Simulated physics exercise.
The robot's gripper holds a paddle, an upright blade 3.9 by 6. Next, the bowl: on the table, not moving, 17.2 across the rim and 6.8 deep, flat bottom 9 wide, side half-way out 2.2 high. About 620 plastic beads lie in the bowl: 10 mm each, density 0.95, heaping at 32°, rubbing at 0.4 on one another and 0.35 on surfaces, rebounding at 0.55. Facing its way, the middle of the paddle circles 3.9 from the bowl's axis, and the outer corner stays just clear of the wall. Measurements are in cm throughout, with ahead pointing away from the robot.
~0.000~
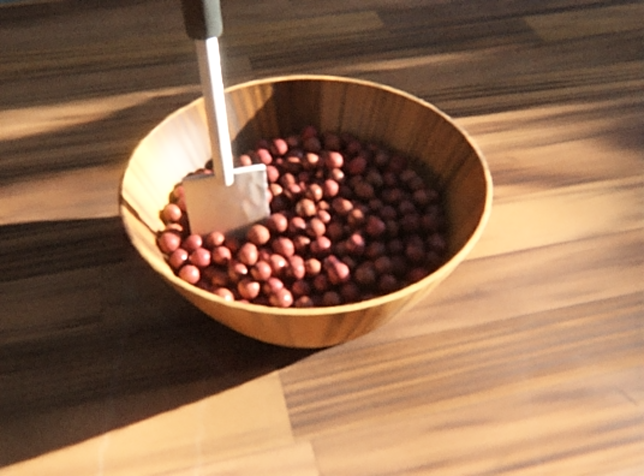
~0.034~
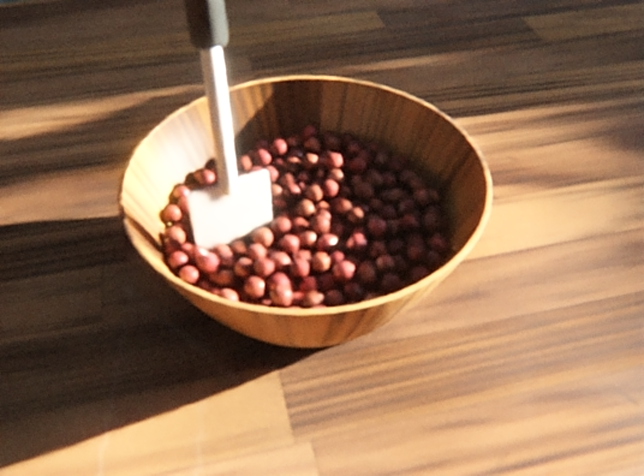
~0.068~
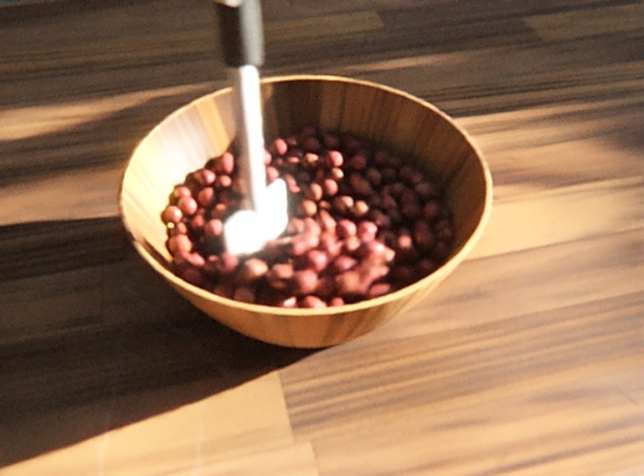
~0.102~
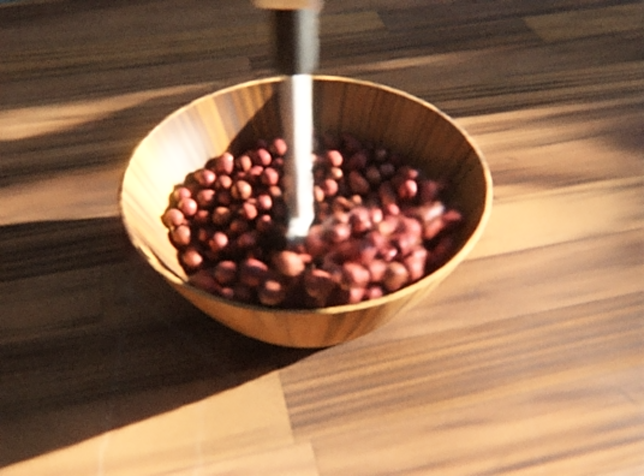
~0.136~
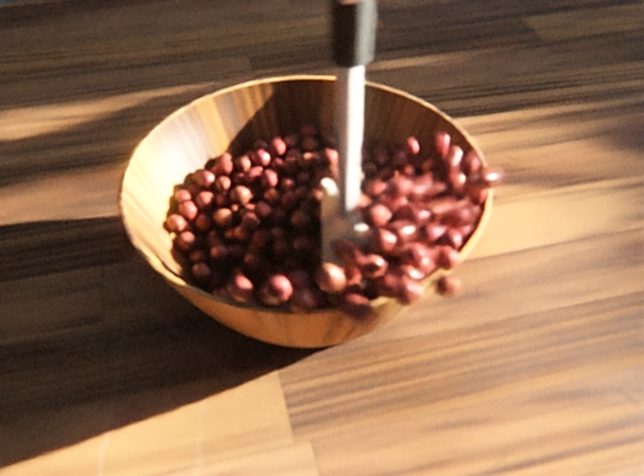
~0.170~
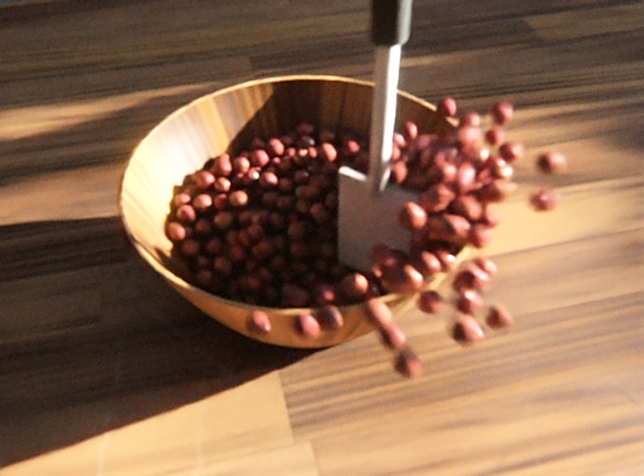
On a wooden table, a robot's paddle swept through a bowl of reddish-brown beads from the left around the near side to the right, flinging a bunch of them over the rim.
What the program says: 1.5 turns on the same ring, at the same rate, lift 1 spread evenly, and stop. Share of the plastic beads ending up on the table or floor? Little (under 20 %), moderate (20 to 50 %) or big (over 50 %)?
Moderate.
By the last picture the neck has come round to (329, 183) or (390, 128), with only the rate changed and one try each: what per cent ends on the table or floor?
About 20 and 45 per cent.
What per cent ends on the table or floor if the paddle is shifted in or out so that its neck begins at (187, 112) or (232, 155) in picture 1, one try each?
I'd guess some 20 and 30 percent.
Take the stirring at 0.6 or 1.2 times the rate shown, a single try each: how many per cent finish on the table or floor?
First try close to 15, second close to 45, in per cent.
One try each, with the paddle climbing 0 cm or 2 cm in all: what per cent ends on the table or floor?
About 40 per cent on the first try and 30 per cent on the second.
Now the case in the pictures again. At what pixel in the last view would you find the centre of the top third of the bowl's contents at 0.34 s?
At about (233, 144).
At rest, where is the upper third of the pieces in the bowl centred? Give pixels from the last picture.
Roughly pixel (341, 184).
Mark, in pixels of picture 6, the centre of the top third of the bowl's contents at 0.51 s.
The centre is roughly (341, 271).
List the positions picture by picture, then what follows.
The paddle neck at (220, 146), 0° round; upper third of the load around (316, 212), from x 170 to 440, top at y 135; 625 in the bowl, in the first picture.
The paddle neck at (225, 157), 13° round; upper third of the load around (313, 219), from x 170 to 440, top at y 135, in the second picture.
The paddle neck at (252, 177), 43° round; upper third of the load around (324, 233), from x 175 to 445, top at y 135, in the third picture.
The paddle neck at (298, 186), 74° round; upper third of the load around (354, 234), from x 175 to 455, top at y 135, in the fourth picture.
The paddle neck at (346, 177), 104° round; upper third of the load around (389, 216), from x 175 to 485, top at y 135; 618 in the bowl, 7 in flight or on the tool, in the fifth picture.
The paddle neck at (380, 156), 135° round; upper third of the load around (417, 190), from x 175 to 550, top at y 110; 603 in the bowl, 22 in flight or on the tool, in the sixth picture.
After 0.34 s, 290° round, highest piece 10 above the table; 489 in the bowl, 67 on the table or floor, 69 in flight or on the tool.
After 0.51 s, 85° round, highest piece 9 above the table; 436 in the bowl, 161 on the table or floor, 28 in flight or on the tool.
After 0.80 s, 180° round, highest piece 6 above the table; 407 in the bowl, 218 on the table or floor.
After 1.50 s, 180° round, highest piece 6 above the table; 407 in the bowl, 218 on the table or floor.
In the end, 407 in the bowl, 218 on the table or floor. That is 35 % on the table or floor.
